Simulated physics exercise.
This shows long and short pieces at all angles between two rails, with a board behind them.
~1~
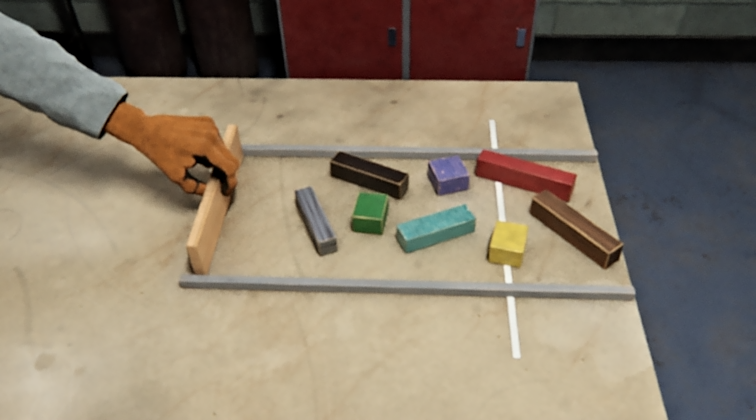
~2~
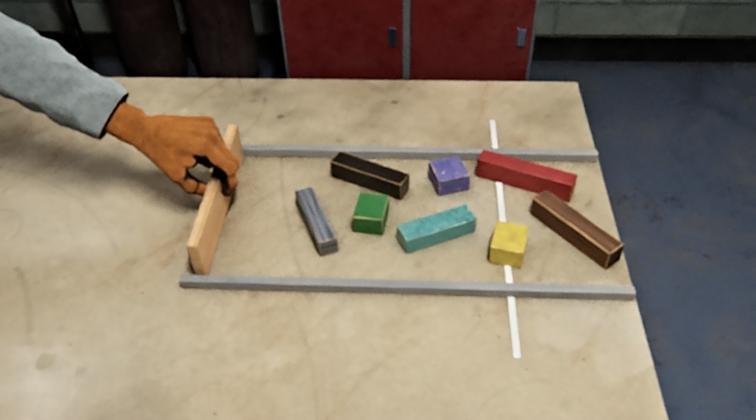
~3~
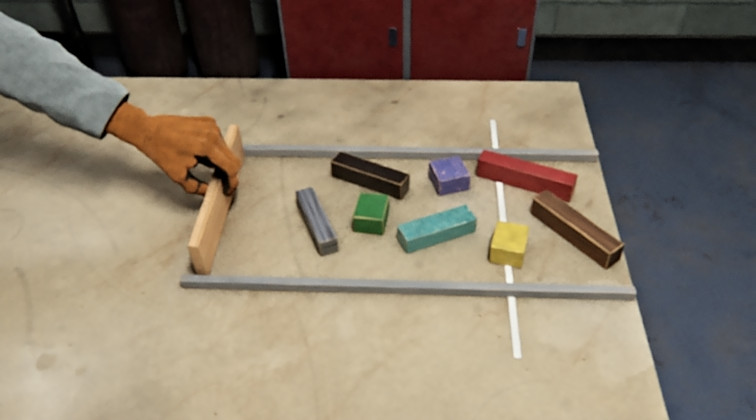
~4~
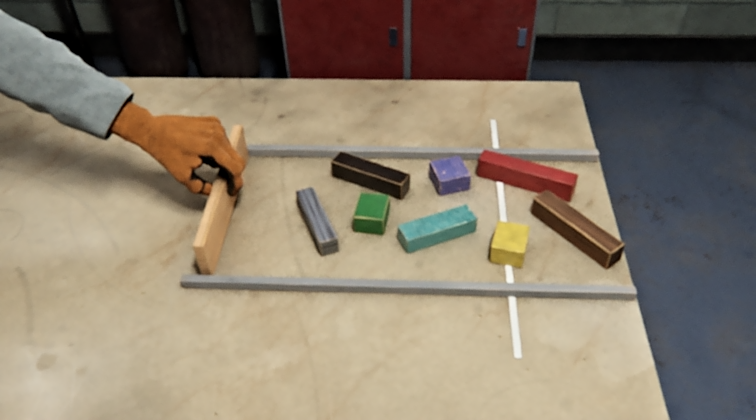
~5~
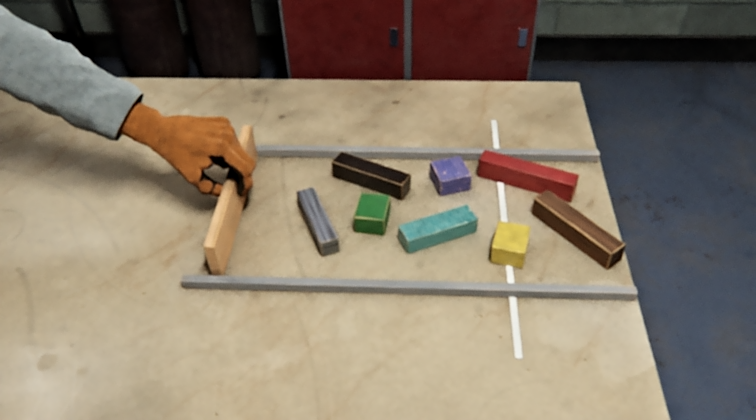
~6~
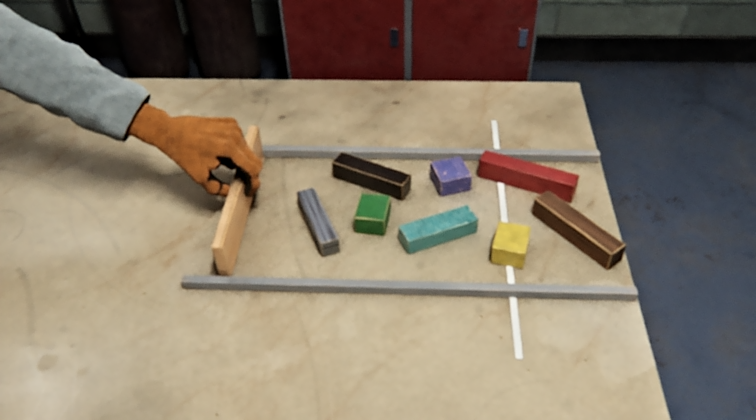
An orange-brown hand in a grey sleeve grips an upright wooden board on a pale, stone-like tabletop, seen from a raised angle with red cabinets behind. Between two grey rails lie black, grey, green, turquoise, purple, red, yellow and brown blocks, with a white line crossing near the right. The hand slides the board slightly right, while the blocks stay put and the view barely shifts.
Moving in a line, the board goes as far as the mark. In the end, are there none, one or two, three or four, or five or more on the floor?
There are none on the floor.
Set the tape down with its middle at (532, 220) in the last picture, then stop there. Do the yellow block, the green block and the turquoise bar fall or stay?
Lab note - yellow block not toppled, green block not toppled, turquoise bar not toppled.
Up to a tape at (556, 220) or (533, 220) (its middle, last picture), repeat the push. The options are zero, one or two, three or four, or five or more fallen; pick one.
3 or 4; just one or two.
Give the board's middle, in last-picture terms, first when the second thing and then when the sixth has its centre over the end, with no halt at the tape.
In pixels, around (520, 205) followed by around (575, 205).
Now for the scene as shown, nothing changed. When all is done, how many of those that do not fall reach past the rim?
That'd be 2.
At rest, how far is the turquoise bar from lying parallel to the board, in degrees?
About 40° out of line.
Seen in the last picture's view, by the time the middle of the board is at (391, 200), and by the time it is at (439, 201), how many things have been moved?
5 and 7.
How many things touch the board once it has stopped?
It's touching 2 at the end.
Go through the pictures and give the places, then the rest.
The first frame shows brown stick (575, 228); red bar (525, 175); yellow block (508, 244); board (218, 196); tape (502, 219).
The second frame shows red bar (526, 176); green block (371, 213).
The third frame shows yellow block (509, 244); grey stick (317, 221).
The fourth frame shows brown stick (576, 228); turquoise bar (437, 228).
The fifth frame shows red bar (527, 176); black bar (371, 175).
The sixth frame shows brown stick (577, 229); red bar (527, 176); yellow block (511, 245); board (241, 197); tape (504, 219).
Soon after, none off yet; brown stick at rest near (577, 229); red bar at rest near (527, 176); yellow block at rest near (511, 245).
After that, none off yet; brown stick at rest near (577, 229); red bar moving near (532, 173); yellow block moving near (514, 247).
In the end, the number that fall off is zero.
